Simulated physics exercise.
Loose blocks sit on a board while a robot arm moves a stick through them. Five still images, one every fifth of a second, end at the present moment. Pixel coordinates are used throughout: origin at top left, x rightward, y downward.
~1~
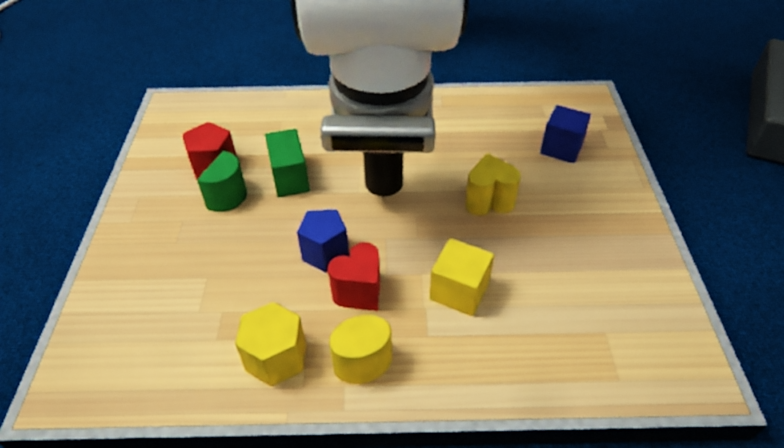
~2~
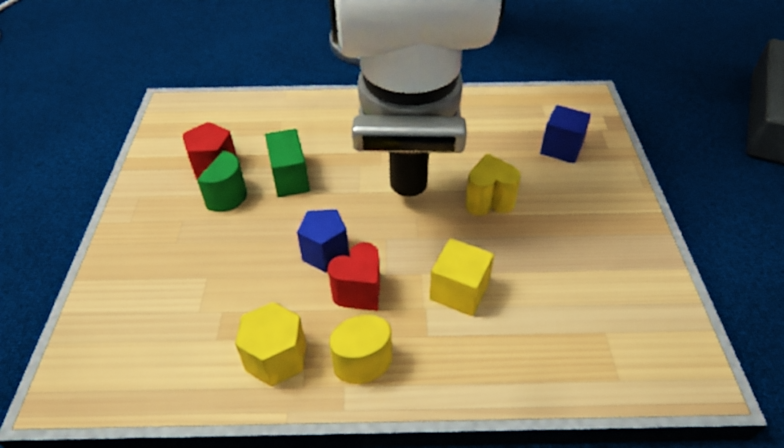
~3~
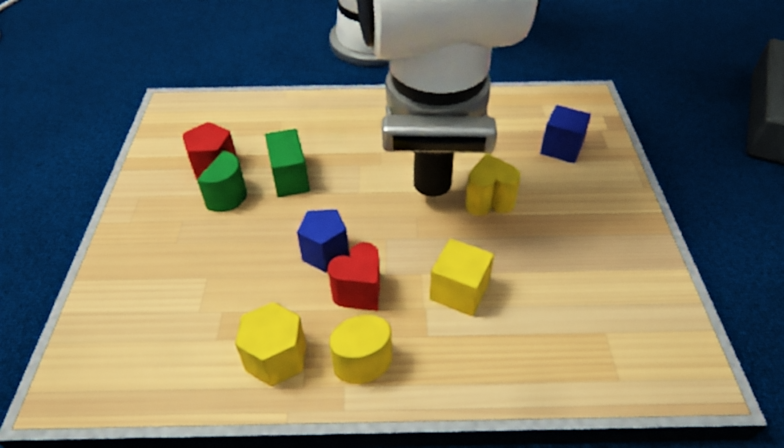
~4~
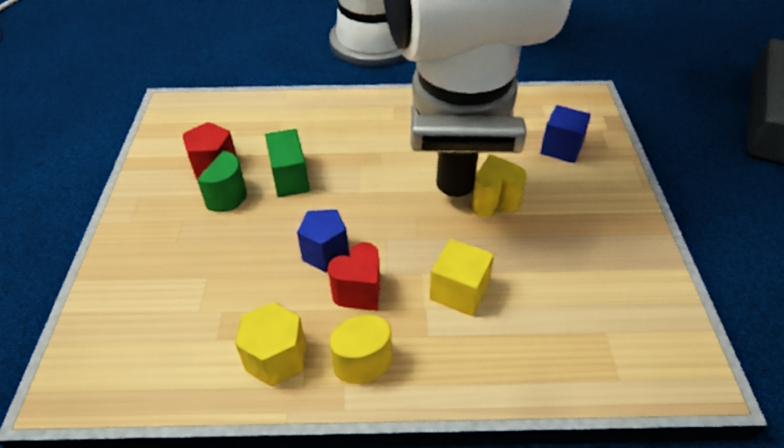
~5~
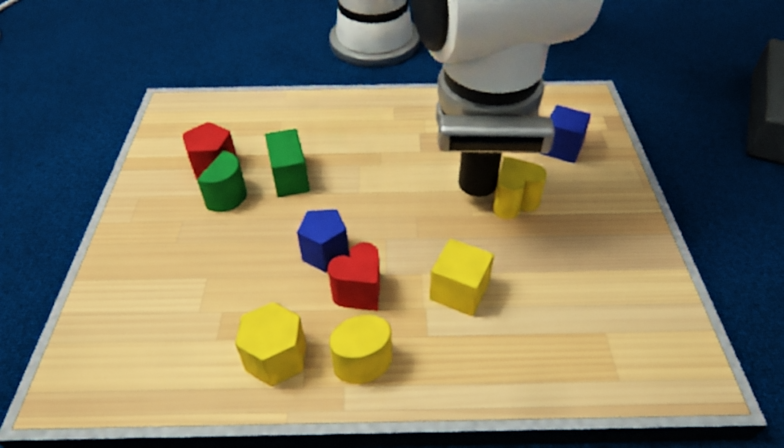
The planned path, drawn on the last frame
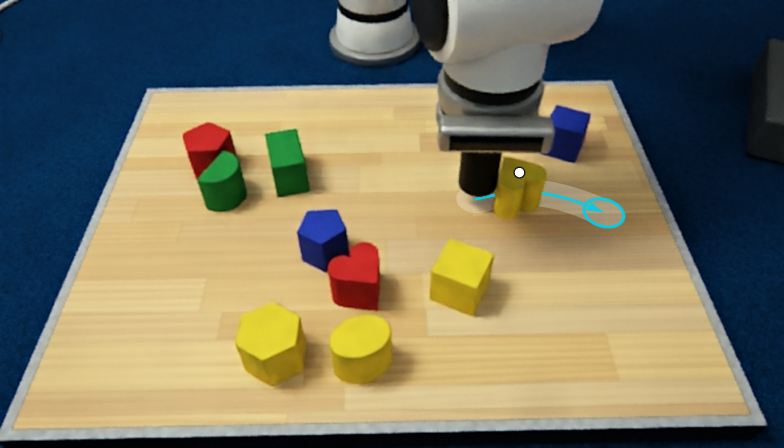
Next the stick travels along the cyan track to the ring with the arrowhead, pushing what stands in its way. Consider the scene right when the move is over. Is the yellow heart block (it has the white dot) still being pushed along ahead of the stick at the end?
Yes, that is what happens.
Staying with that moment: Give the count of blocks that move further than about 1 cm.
One block, no more.
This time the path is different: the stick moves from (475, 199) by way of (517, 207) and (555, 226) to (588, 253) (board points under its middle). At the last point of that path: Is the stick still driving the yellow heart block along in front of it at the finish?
No, it doesn't check out.
The drawn path runs from (475, 199) via (517, 192) and (561, 197), ending at (604, 213); the dot is on the yellow heart block.
What follows on the original path. One third of the way, stick at (520, 177); yellow heart block at (563, 171), turned 15° clockwise.
Two thirds of the way, stick at (565, 182); yellow heart block at (610, 175), turned 10° clockwise.
At the end, stick at (609, 197); yellow heart block at (656, 185), turned 15° anticlockwise; blue square block not moved.
